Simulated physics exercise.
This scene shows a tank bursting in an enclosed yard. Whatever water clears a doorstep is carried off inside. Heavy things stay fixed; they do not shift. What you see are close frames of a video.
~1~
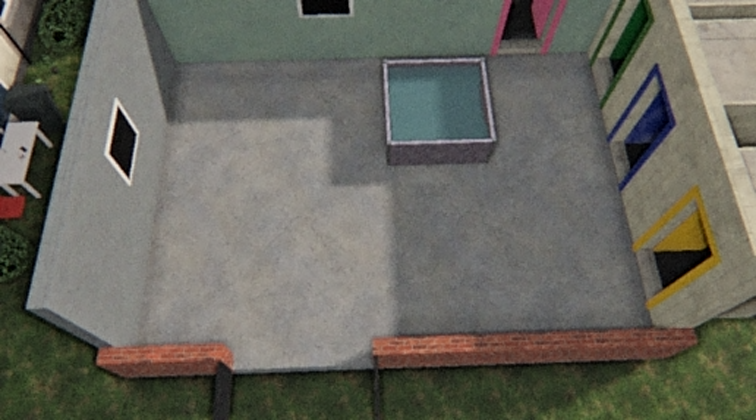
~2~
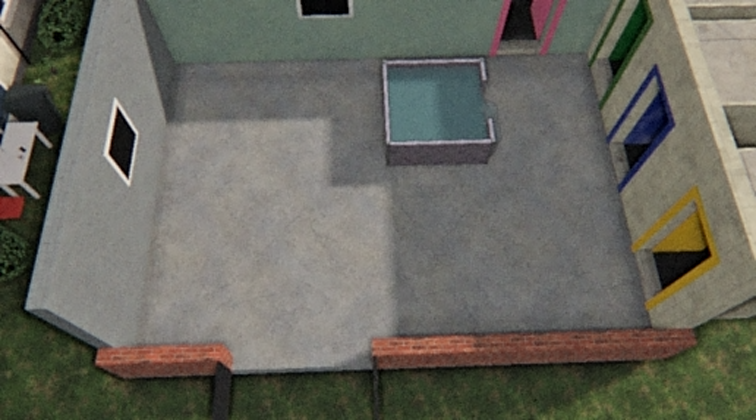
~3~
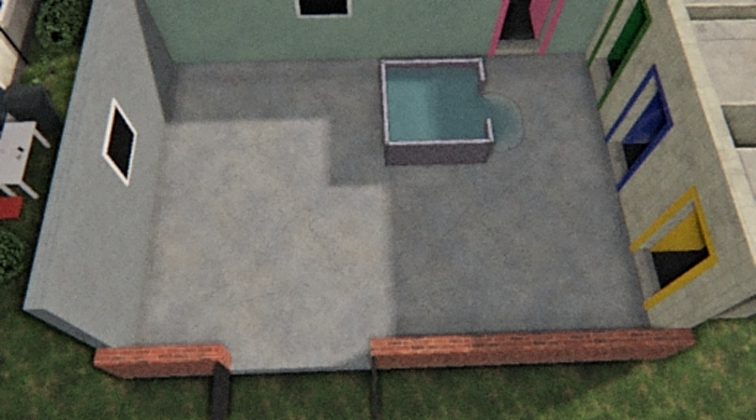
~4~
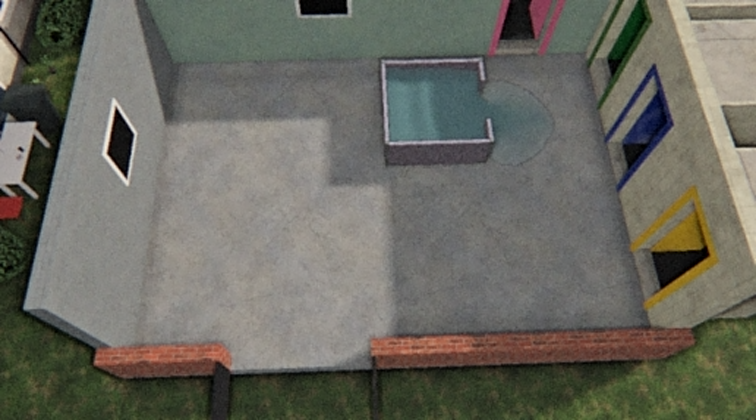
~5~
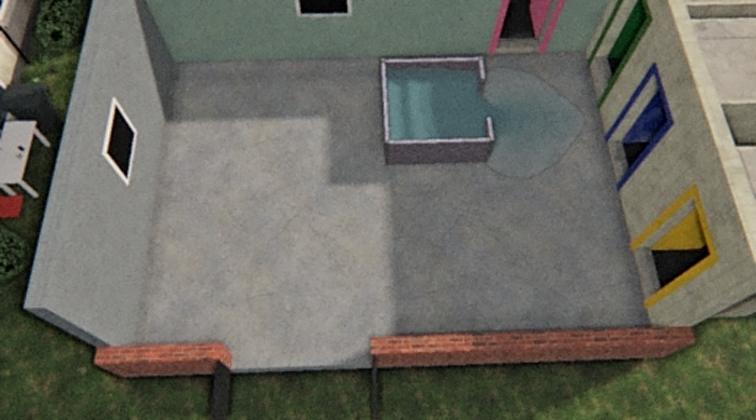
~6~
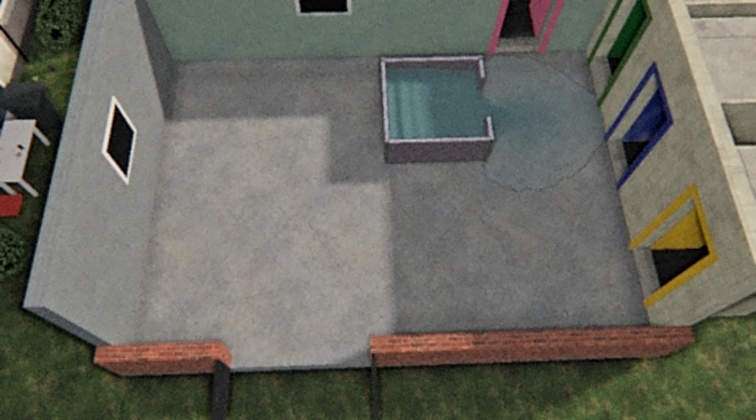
In a walled yard with pink, green, blue and yellow framed openings, a square tank of still water opens on its right side, and water pours through the gap, spreading rightward across the grey floor in a widening rounded sheet.
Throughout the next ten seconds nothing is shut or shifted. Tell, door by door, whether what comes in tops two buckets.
My prediction: The yellow door ends up within two buckets, the blue door ends up over two buckets, the green door ends up within two buckets, the pink door ends up within two buckets.
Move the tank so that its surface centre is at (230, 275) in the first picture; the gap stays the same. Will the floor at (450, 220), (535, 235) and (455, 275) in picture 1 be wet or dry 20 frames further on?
As listed: Reached, reached, reached.
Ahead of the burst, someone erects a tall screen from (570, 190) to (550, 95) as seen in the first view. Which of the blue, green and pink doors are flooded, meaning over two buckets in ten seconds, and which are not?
At the doors, blue comes in under, green comes in under, pink comes in over.
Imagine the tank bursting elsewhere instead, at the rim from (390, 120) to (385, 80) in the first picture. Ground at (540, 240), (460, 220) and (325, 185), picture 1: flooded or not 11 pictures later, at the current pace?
Untouched, untouched, submerged.
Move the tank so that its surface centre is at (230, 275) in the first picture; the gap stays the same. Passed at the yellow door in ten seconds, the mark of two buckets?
Checking them one by one, the yellow door crosses the line.
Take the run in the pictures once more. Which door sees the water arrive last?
The yellow one.
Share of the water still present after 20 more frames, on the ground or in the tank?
94 in a hundred.
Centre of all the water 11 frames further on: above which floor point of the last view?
Near pixel (493, 121).
A moment on, water covers 15 % of the floor; the yellow door not reached, the blue door under two buckets in, the green door wet at the sill, nothing in, the pink door wet at the sill, nothing in.
Next, water covers 20 % of the floor; the yellow door wet at the sill, nothing in, the blue door over two buckets in, the green door wet at the sill, nothing in, the pink door wet at the sill, nothing in.
Then, water covers 25 % of the floor; the yellow door wet at the sill, nothing in, the blue door far over two buckets in, the green door wet at the sill, nothing in, the pink door wet at the sill, nothing in.
Later, water covers 50 % of the floor; the yellow door wet at the sill, nothing in, the blue door far over two buckets in, the green door wet at the sill, nothing in, the pink door wet at the sill, nothing in.
In the end, water covers 85 % of the floor; the yellow door wet at the sill, nothing in, the blue door far over two buckets in, the green door wet at the sill, nothing in, the pink door under two buckets in.
